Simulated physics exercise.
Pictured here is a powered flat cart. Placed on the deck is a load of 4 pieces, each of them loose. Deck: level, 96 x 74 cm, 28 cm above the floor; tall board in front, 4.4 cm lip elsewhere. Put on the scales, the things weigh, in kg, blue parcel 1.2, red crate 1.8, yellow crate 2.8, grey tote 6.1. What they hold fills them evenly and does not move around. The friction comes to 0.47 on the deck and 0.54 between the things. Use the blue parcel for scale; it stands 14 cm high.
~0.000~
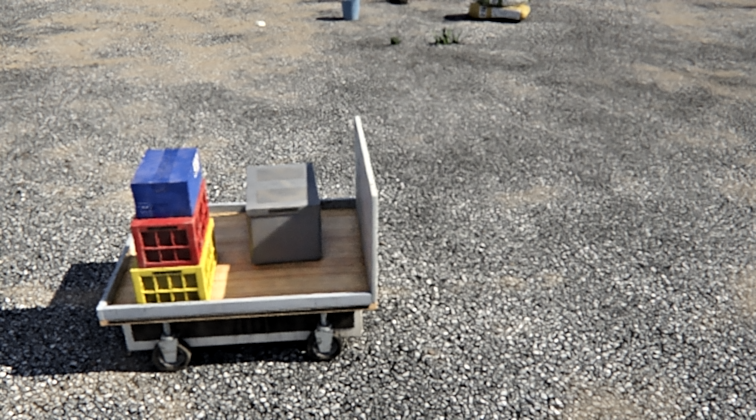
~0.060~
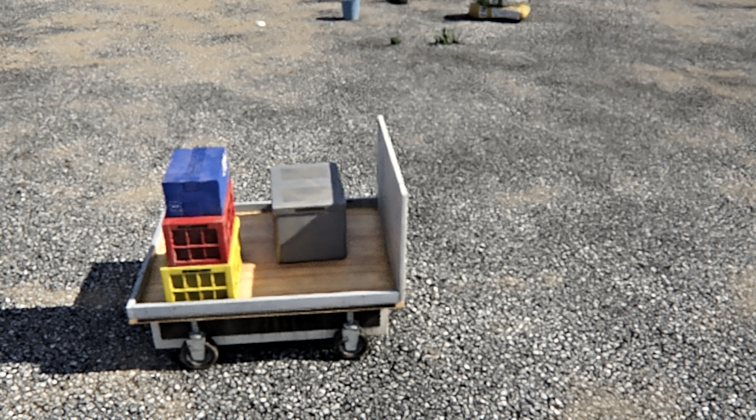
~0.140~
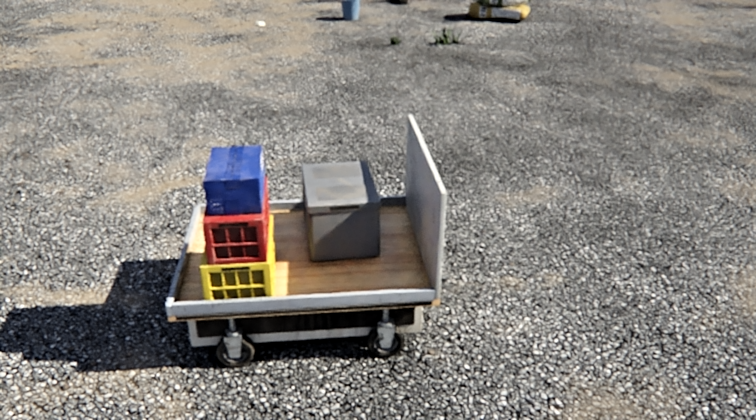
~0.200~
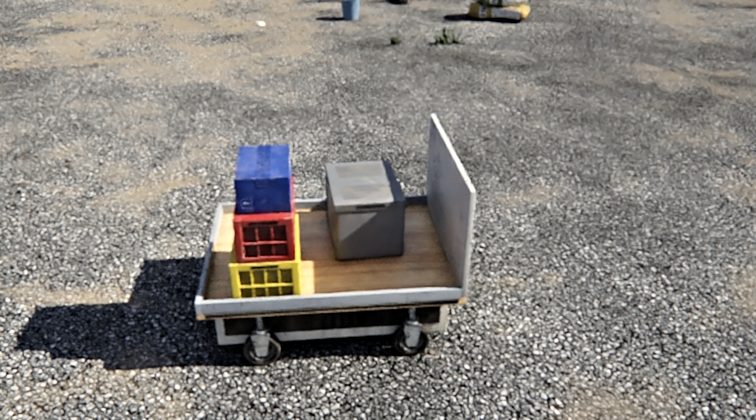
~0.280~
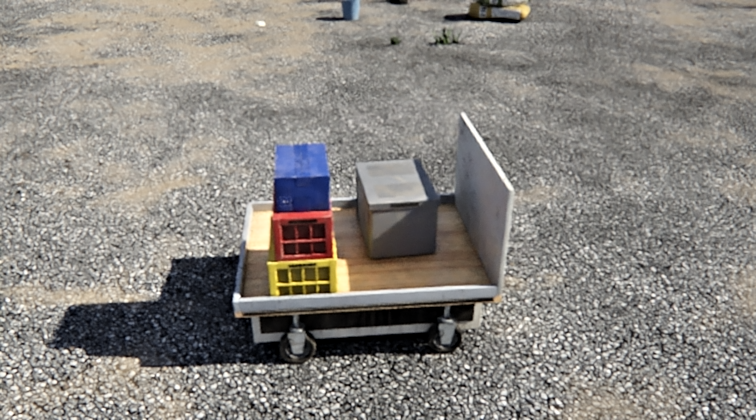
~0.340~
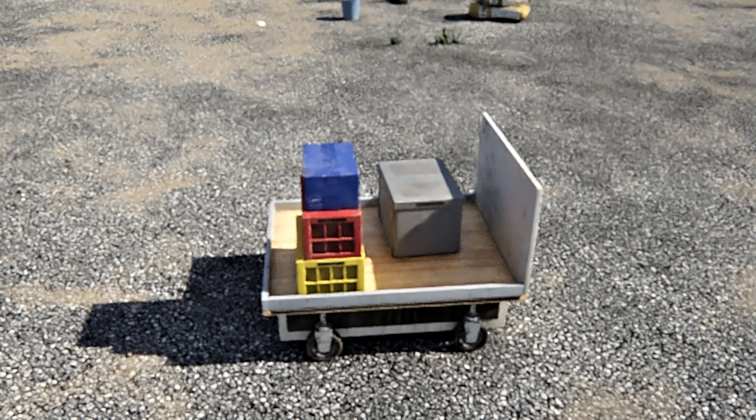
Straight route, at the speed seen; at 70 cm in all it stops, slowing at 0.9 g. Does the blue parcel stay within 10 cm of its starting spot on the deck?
No.
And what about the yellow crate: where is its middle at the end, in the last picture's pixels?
It ends up at about (433, 250).
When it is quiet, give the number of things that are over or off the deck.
That makes 0.
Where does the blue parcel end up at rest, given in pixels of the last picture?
Somewhere around (454, 171).
After 0.54 s, 85 cm covered; blue parcel moved 4 cm near (411, 172); red crate moved 3 cm; grey tote moved 4 cm.
After 0.64 s, 86 cm covered, stopped; blue parcel moved 12 cm near (437, 171); grey tote moved 11 cm; red crate moved 11 cm.
After 0.74 s, 86 cm covered, stopped; blue parcel moved 17 cm near (453, 171); red crate moved 15 cm; grey tote moved 15 cm.
In the end (1.3 s), not toppled but over 10 cm from the start, blue parcel, red crate, yellow crate and grey tote. In the last view, blue parcel near (454, 171).
